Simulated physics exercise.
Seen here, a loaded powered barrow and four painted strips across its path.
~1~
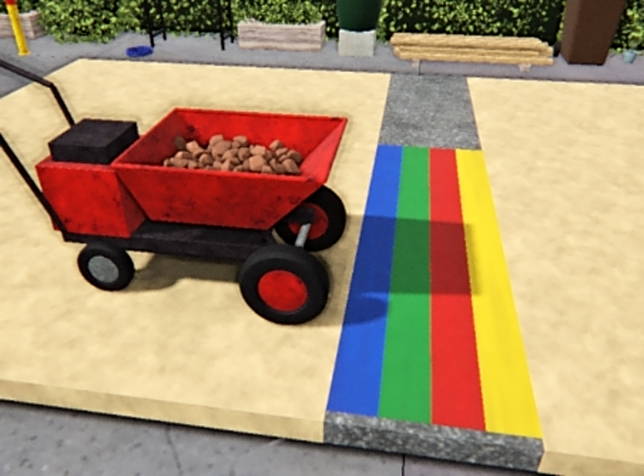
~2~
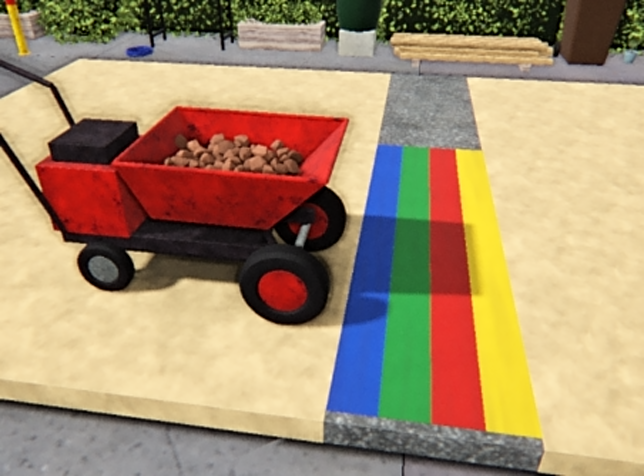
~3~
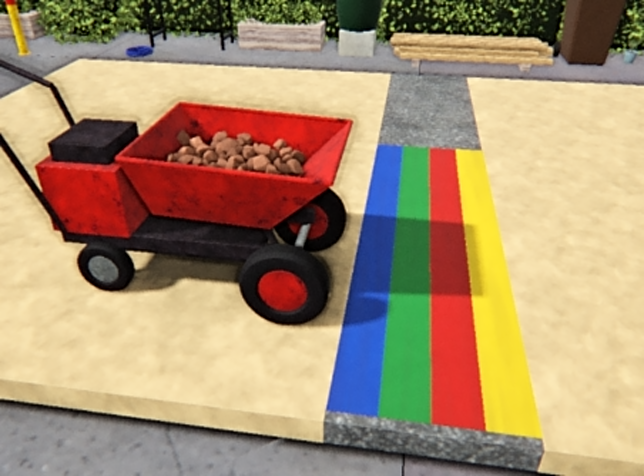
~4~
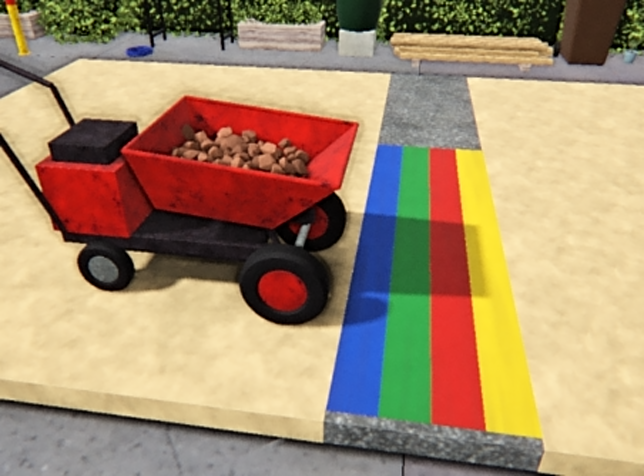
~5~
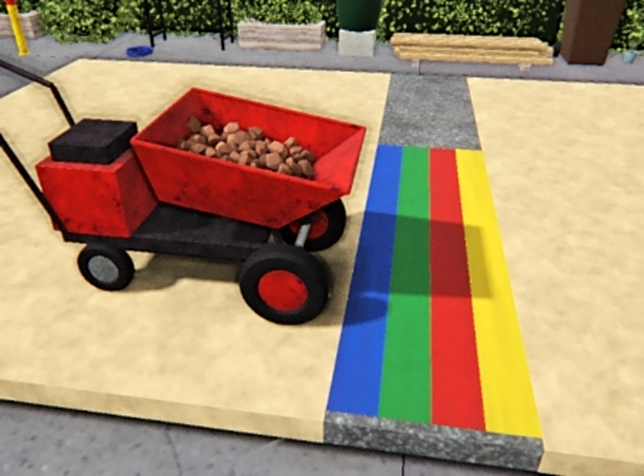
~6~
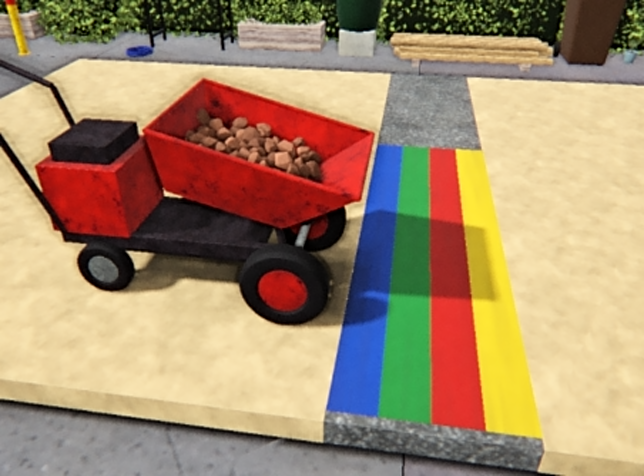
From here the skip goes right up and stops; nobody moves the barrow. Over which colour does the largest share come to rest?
The heap favours the red strip.
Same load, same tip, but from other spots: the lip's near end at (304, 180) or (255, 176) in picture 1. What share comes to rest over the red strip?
About 30 and 20 per cent.
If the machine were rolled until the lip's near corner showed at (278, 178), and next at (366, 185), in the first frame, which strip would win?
At the first place the green one, at the second yellow.
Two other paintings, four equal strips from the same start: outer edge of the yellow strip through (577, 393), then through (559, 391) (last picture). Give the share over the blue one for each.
The first gives 0 %, the second 0 %.
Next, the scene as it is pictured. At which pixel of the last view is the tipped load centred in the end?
Roughly at (462, 294).
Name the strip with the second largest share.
The runner-up: The yellow one.
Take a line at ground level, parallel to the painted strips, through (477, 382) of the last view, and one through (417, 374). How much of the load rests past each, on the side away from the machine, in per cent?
Roughly 40 per cent, and 80 per cent.
Shortly afterwards, skip tipped steeply; the whole lot in the skip.
Next, skip tipped right over; near half in the skip; a little over the green strip; near a third over the red strip; a little over the yellow strip.
Some moments later, skip tipped right over; a little in the skip; a little over the green strip; near half over the red strip; near a quarter over the yellow strip; a little off the paint.
In the end, skip tipped right over; a little in the skip; none at all over the blue strip; a little over the green strip; near half over the red strip; near a quarter over the yellow strip; a little off the paint.
